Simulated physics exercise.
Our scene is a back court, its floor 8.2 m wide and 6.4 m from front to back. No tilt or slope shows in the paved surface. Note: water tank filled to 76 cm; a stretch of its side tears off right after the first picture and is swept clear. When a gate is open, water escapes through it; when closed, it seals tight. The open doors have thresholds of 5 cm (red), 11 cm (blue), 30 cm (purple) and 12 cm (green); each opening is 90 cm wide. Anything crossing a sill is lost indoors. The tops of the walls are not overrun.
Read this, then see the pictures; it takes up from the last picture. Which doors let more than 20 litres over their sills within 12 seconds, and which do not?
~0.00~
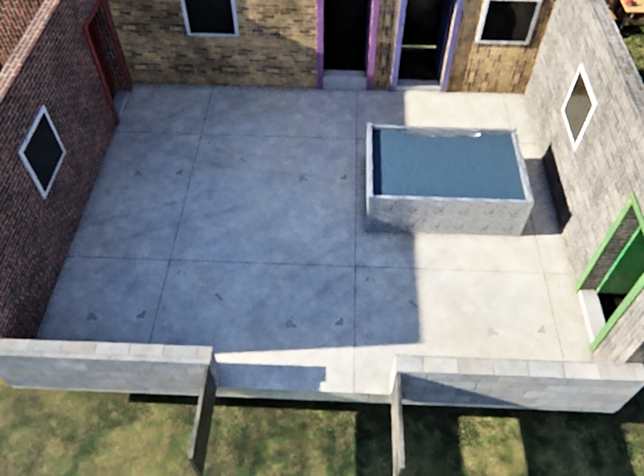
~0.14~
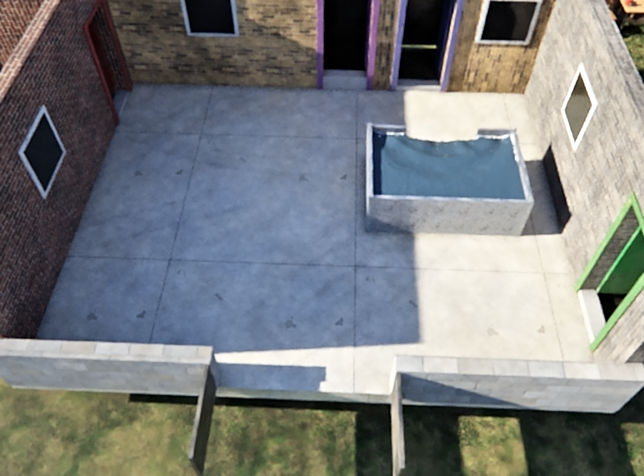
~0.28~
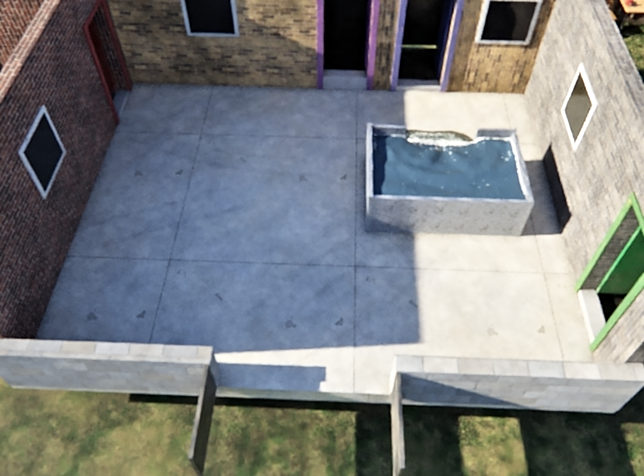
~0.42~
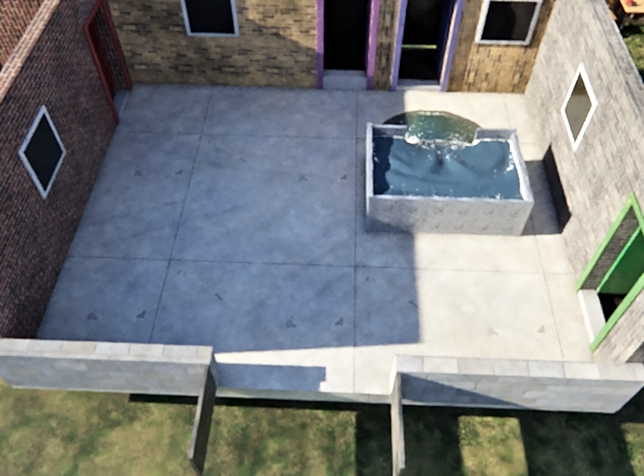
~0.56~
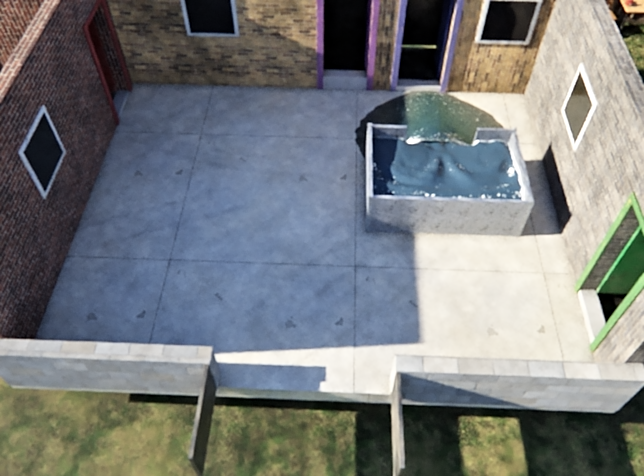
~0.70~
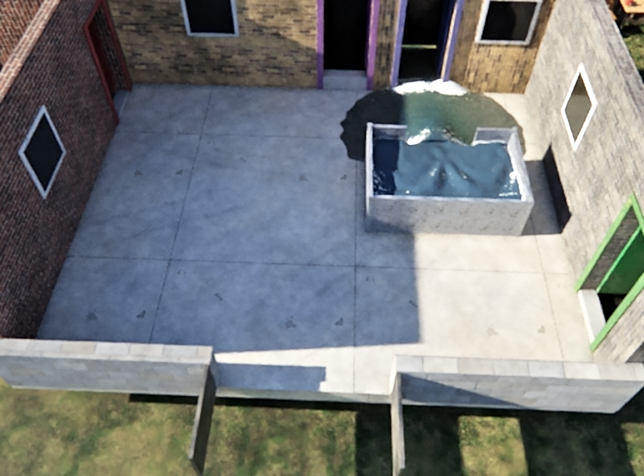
The red door lets in more than the cap. The blue door lets in more than the cap. The purple door lets in less than the cap. The green door lets in less than the cap.
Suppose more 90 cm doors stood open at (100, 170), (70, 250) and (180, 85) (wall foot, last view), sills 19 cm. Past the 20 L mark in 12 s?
First doorway falls short, second falls short, third falls short.
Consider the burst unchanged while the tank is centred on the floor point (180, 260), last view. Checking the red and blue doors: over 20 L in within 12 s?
Red: Too much; blue: Within limit.
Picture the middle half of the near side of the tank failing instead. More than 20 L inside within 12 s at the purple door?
Well, at purple it would be too little.
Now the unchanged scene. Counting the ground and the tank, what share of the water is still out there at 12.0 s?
Still there: Roughly 76 %.
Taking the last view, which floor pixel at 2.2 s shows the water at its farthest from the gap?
About (201, 88) in the last view.
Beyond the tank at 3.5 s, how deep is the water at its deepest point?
Roughly 26 cm.
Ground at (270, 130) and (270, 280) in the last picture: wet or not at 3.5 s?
Soaked, untouched.
After 1.4 s water covers 15 % of the floor and is deepest (47 cm) near (524, 97); red door not reached, blue door 29 cm at the sill, 164 L in, purple door 20 cm at the sill, 0 L in, green door not reached.
After 2.2 s water covers 20 % of the floor and is deepest (38 cm) near (515, 96); red door not reached, blue door 34 cm at the sill, 334 L in, purple door 19 cm at the sill, 0 L in, green door not reached.
After 3.5 s water covers 40 % of the floor and is deepest (26 cm) near (401, 93); red door 10 cm at the sill, 12 L in, blue door 26 cm at the sill, 467 L in, purple door 14 cm at the sill, 0 L in, green door 5 cm at the sill, 0 L in.
After 7.0 s water covers 70 % of the floor and is deepest (14 cm) near (419, 99); red door 10 cm at the sill, 83 L in, blue door 14 cm at the sill, 585 L in, purple door 9 cm at the sill, 0 L in, green door 5 cm at the sill, 0 L in.
After 12.0 s water covers 95 % of the floor and is deepest (10 cm) near (27, 363); red door 7 cm at the sill, 117 L in, blue door 8 cm at the sill, 591 L in, purple door 5 cm at the sill, 0 L in, green door 4 cm at the sill, 0 L in.
